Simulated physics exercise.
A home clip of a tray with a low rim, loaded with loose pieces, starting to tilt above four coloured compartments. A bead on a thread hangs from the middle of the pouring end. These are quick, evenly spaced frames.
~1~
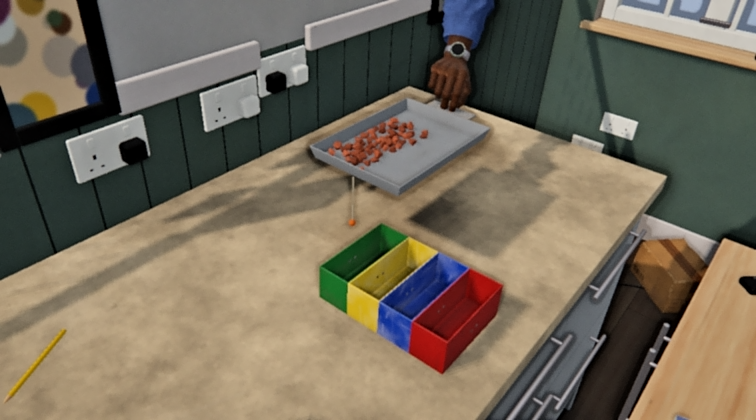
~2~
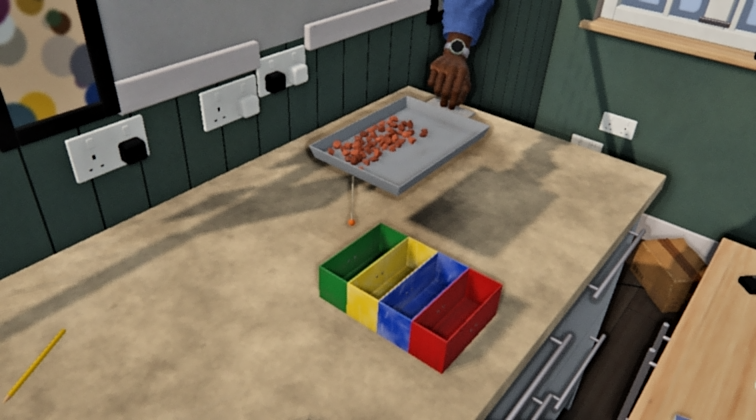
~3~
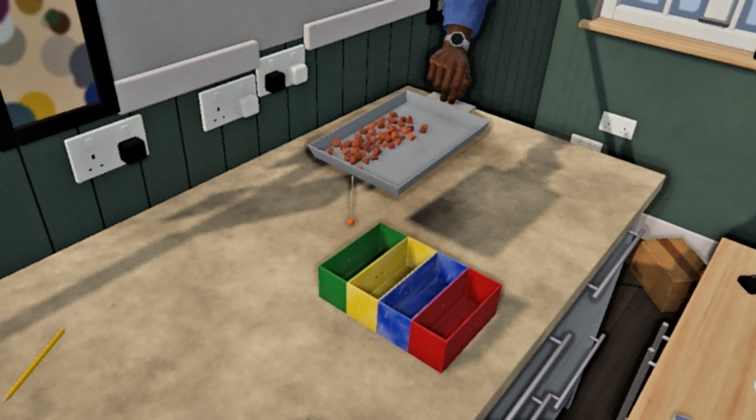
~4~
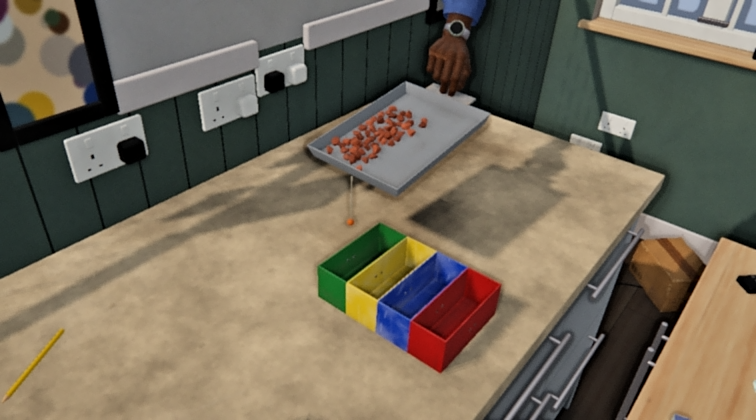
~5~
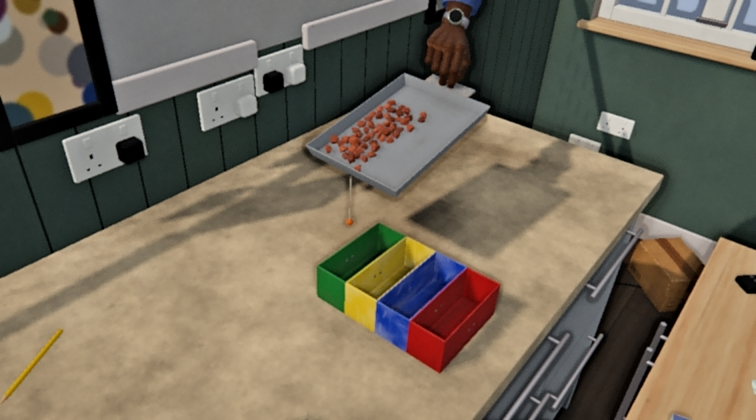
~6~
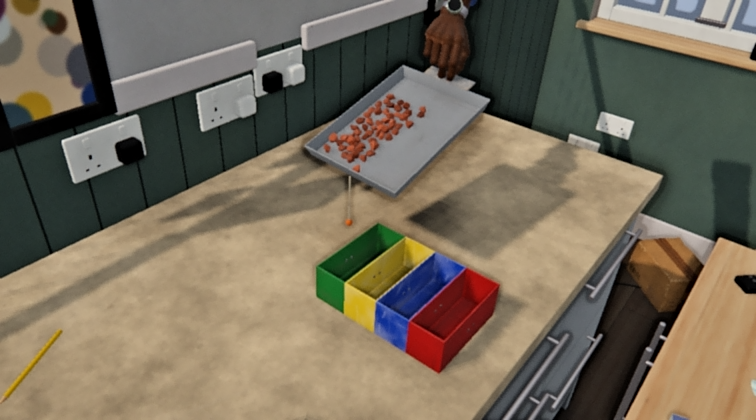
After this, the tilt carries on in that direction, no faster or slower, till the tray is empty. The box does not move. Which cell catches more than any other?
Fullest: The green cell.
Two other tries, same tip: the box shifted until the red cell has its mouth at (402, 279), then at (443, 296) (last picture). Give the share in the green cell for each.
Roughly 20 per cent, and 40 per cent.
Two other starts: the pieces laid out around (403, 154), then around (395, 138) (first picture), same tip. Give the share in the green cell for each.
First some 50, then 40 per cent.
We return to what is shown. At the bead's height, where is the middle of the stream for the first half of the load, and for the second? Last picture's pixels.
At about (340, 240), then at (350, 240).
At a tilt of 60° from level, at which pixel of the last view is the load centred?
Around (356, 164).
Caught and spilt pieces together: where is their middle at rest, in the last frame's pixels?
Near (337, 284).
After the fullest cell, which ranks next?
The runner-up: The cell in yellow.
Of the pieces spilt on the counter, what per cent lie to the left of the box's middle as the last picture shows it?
Near 100 %.
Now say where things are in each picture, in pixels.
The first picture shows corners of the pouring end at (316, 146) and (399, 184), level; middle of the load at (378, 141), bits of crushed brick; bead on its thread at (352, 223); green cell at (334, 287); yellow cell at (363, 305); blue cell at (394, 324); red cell at (428, 345).
The second picture shows corners of the pouring end at (315, 146) and (398, 184), level; middle of the load at (378, 140).
The third picture shows corners of the pouring end at (314, 145) and (398, 184), tipped barely, lowest at the right corner; middle of the load at (377, 138).
The fourth picture shows corners of the pouring end at (313, 145) and (396, 185), tipped a little, lowest at the right corner; middle of the load at (377, 134).
The fifth picture shows corners of the pouring end at (312, 145) and (395, 187), tipped a little, lowest at the right corner; middle of the load at (375, 131).
The sixth picture shows corners of the pouring end at (310, 145) and (394, 188), tipped clearly, lowest at the right corner; middle of the load at (374, 128), a stray few on the move; green cell at (331, 287); yellow cell at (360, 305); blue cell at (391, 324); red cell at (425, 344).
Soon, tray tipped steeply; all on the tray.
A while on, tray tipped right over; about half on the tray; a small part in the green cell; a stray few in the yellow cell; about half falling or outside the box.
Towards the end, tray tipped past a quarter turn; about a third in the green cell; about a quarter in the yellow cell; about half falling or outside the box.
Finally, tray tipped past a quarter turn; about a third in the green cell; about a quarter in the yellow cell; none in the red cell; none in the blue cell; about half outside the box.
